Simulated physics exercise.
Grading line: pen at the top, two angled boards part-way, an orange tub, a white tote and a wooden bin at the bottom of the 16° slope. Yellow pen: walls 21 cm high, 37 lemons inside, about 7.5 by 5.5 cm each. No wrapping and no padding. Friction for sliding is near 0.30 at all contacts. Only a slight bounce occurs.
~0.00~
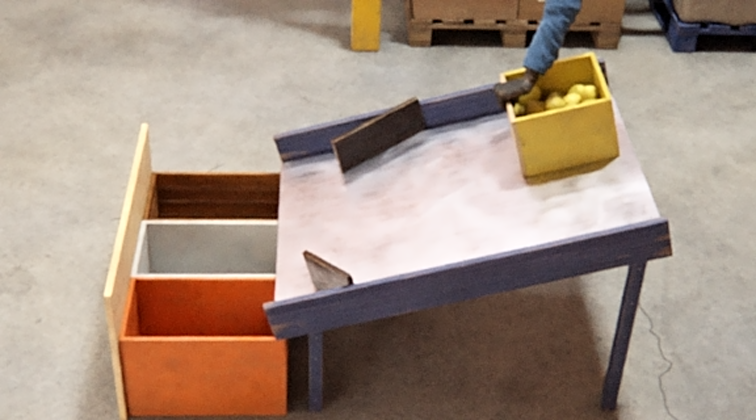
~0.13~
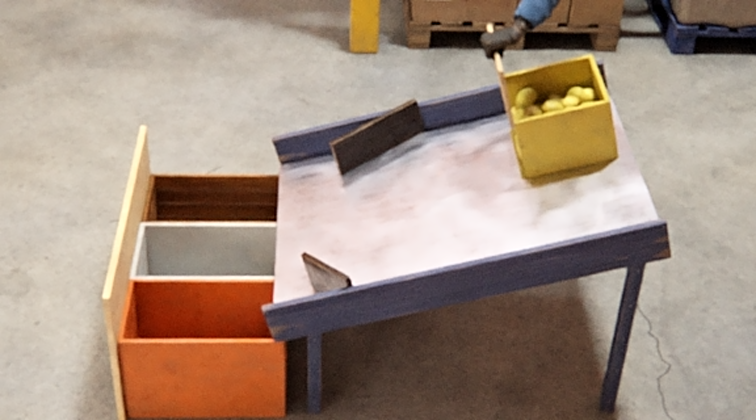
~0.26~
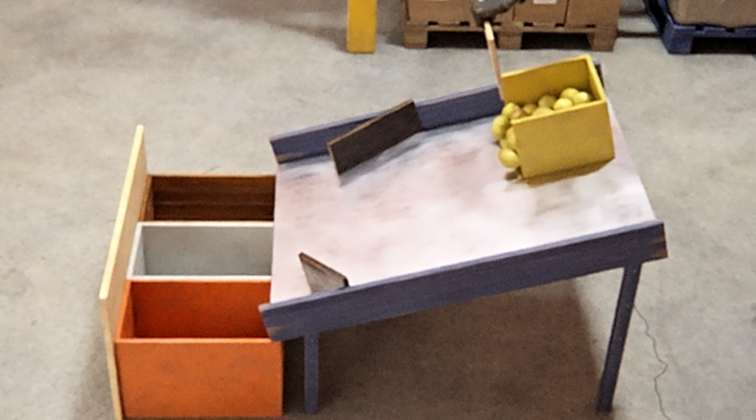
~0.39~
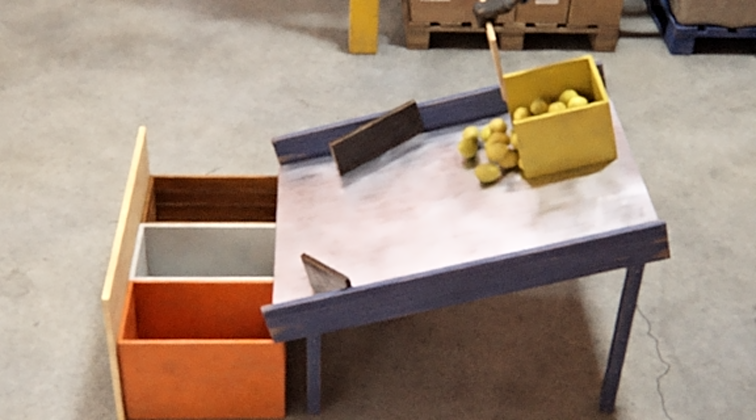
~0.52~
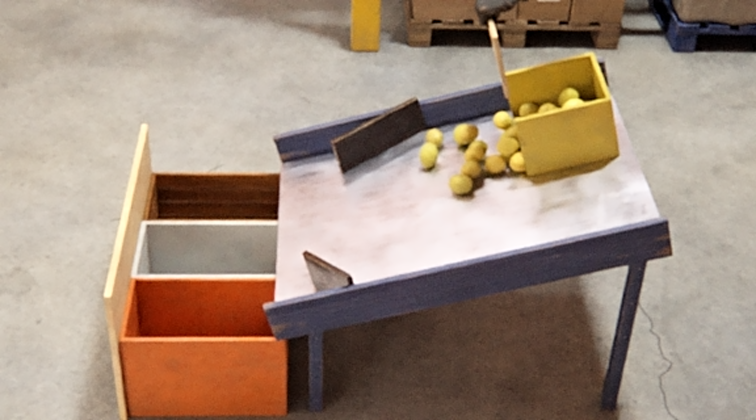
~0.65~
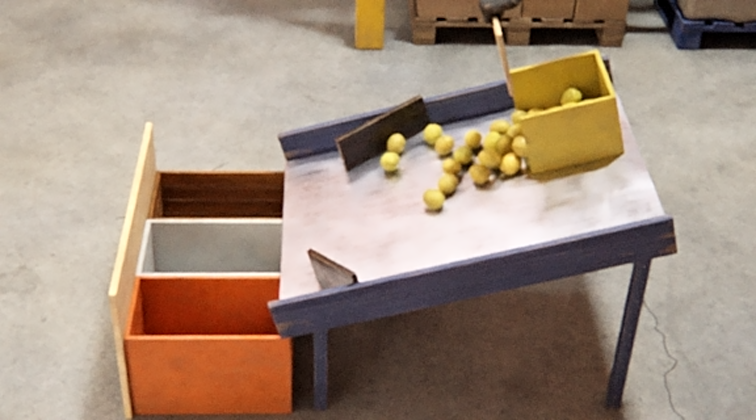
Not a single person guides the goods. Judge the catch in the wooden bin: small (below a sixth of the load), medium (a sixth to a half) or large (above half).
Medium.
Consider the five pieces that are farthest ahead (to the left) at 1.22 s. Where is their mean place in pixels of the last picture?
(224, 260).
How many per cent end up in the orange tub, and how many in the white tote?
Shares, in order: About 10 percent and 55 percent.
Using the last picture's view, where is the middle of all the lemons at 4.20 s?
Somewhere about (192, 302) in pixels.
After 1.22 s, 8 still in the yellow pen, 1 in the orange tub, 1 in the white tote, 1 in the wooden bin, 24 on the slope and 2 in the air.
After 1.93 s, 3 still in the yellow pen, 3 in the orange tub, 12 in the white tote, 6 in the wooden bin, 11 on the slope and 2 in the air.
After 2.92 s, 2 still in the yellow pen, 3 in the orange tub, 20 in the white tote, 11 in the wooden bin and 1 on the slope.
Outcome (at 4.20 s), 1 still in the yellow pen, 3 in the orange tub, 21 in the white tote, 11 in the wooden bin and 1 on the slope. Asked share, 11 of 37, 30 per cent.
